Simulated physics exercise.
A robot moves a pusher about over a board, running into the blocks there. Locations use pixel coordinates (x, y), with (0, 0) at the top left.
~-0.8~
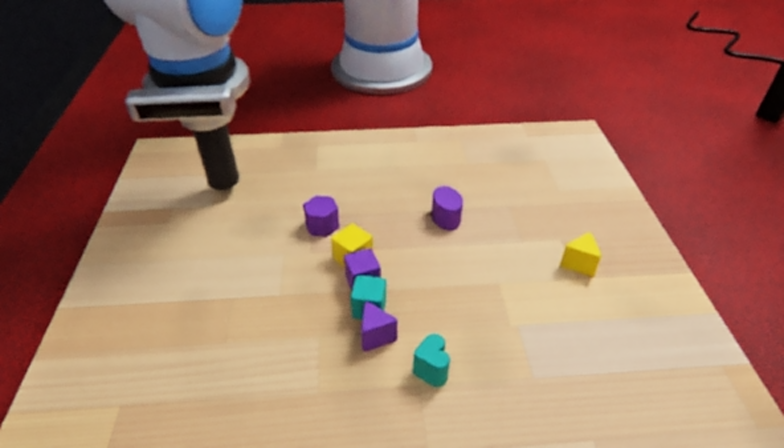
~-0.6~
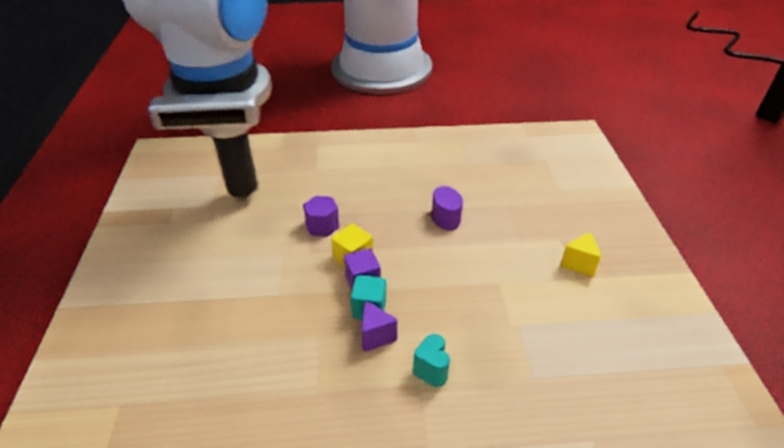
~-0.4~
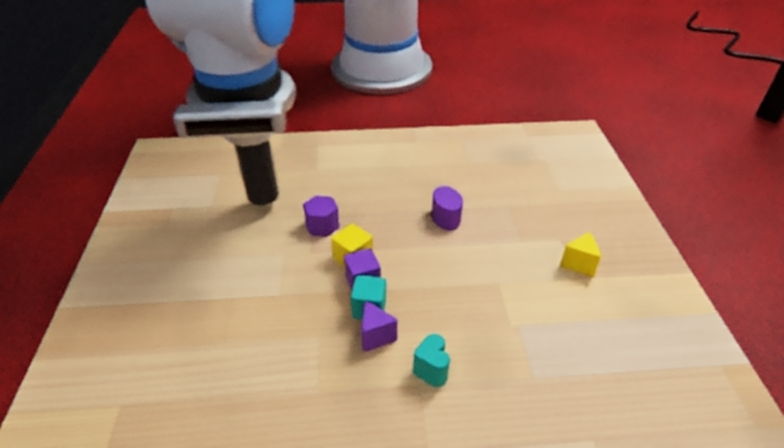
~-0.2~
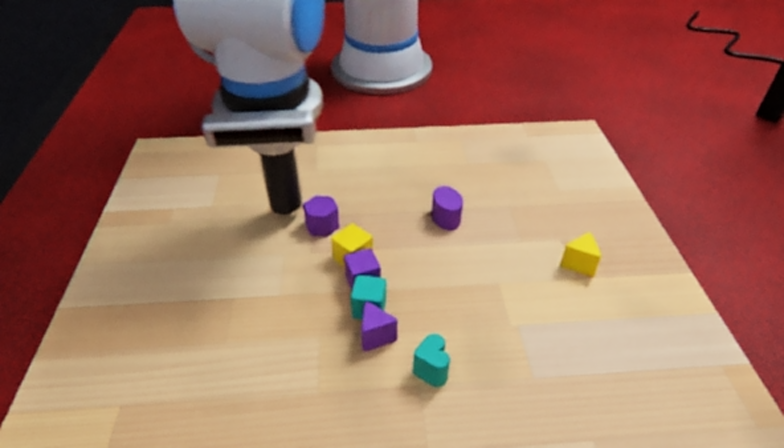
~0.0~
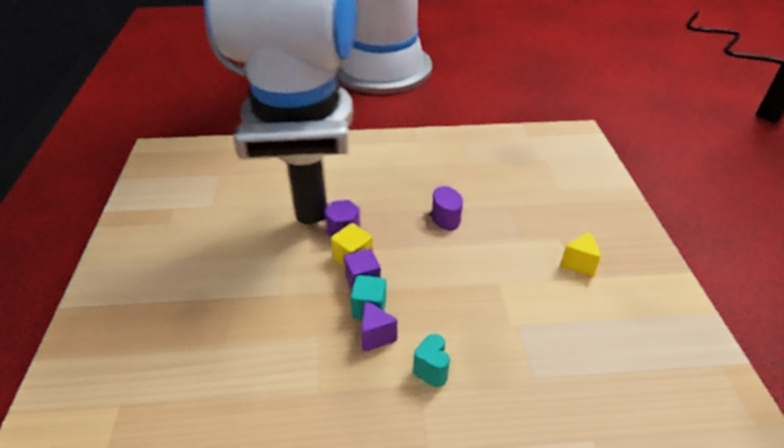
Robot arm sliding its black pusher rightward across a wooden board, nudging a purple hexagonal block right beside a yellow block.
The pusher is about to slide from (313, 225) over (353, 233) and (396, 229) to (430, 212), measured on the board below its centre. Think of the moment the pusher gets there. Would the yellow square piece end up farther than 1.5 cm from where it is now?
Answer: No.
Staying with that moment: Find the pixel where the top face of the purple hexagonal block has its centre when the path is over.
Top centre: (440, 217).
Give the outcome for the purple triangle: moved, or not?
That block will keep its spot.
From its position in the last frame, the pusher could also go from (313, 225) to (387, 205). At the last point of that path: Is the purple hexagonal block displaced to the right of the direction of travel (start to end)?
Yes, that is what happens.
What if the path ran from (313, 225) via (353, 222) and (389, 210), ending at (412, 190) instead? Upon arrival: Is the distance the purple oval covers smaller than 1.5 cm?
My answer is yes.
What follows on the original path. One third of the way, pusher at (353, 223); purple hexagonal block at (386, 215), turned 15° anticlockwise; yellow square piece at (363, 237), turned 50° clockwise.
Two thirds of the way, pusher at (396, 218); purple hexagonal block at (429, 216); yellow square piece at (363, 237), turned 50° clockwise.
At the end, pusher at (431, 202); purple hexagonal block at (440, 217), turned 30° clockwise; yellow square piece at (363, 237), turned 50° clockwise; purple square piece in place; purple triangle in place; purple oval at (462, 194), turned 15° clockwise.
